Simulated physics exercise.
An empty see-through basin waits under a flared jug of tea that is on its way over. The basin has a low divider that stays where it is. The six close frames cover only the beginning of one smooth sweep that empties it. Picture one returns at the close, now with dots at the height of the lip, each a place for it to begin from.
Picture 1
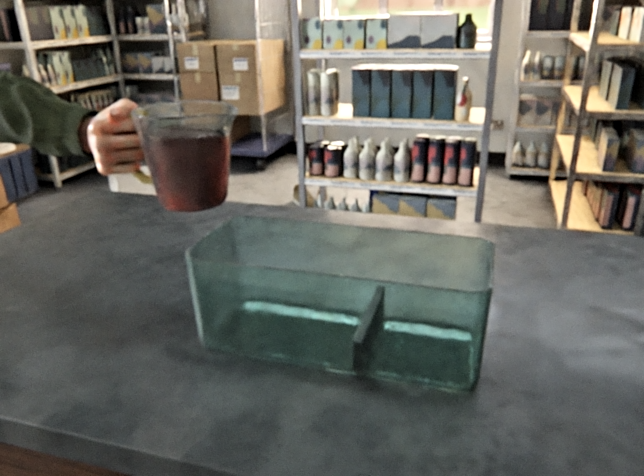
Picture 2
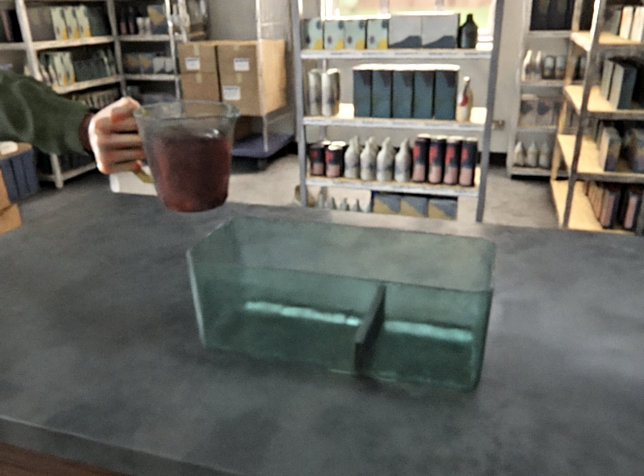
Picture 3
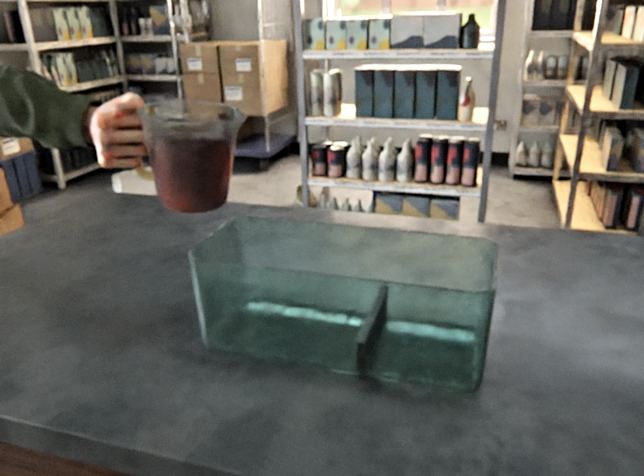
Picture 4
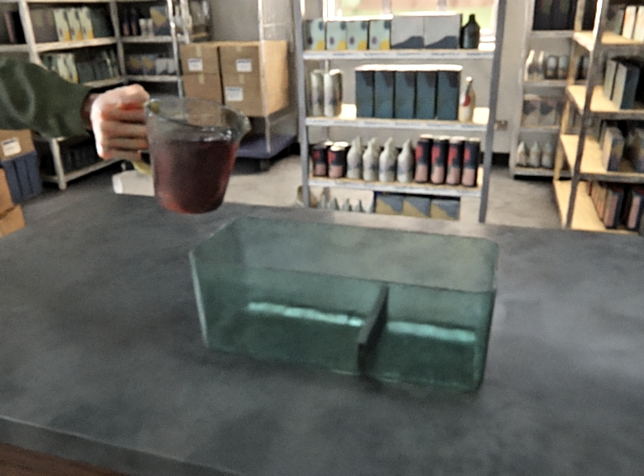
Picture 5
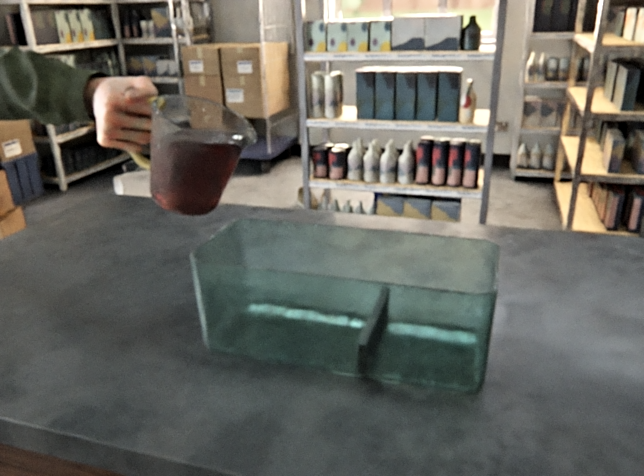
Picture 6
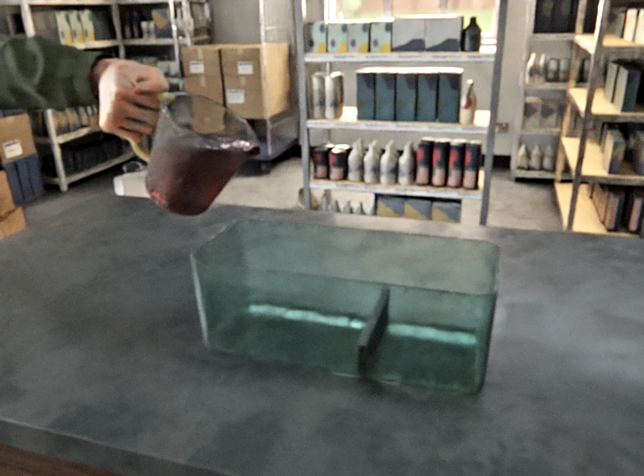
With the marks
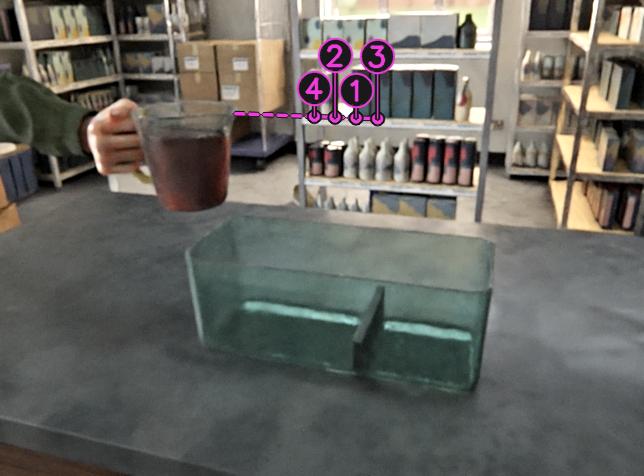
A hand holds a jug of dark reddish tea, then gradually tilts it rightward above a clear basin.
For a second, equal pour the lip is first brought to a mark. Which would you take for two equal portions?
Choose 4.
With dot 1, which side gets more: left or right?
More ends on the right.
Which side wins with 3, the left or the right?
The right one.
On the marked copy, 1 at (356, 118); 2 at (335, 117); 3 at (377, 118); 4 at (314, 116).
Choosing 1, about 4 % ends left of the wall and 95 % right of it.
Choosing 2, about 19 % ends left of the wall and 81 % right of it.
Choosing 3, about 3 % ends left of the wall and 96 % right of it.
Choosing 4, about 50 % ends left of the wall and 49 % right of it.
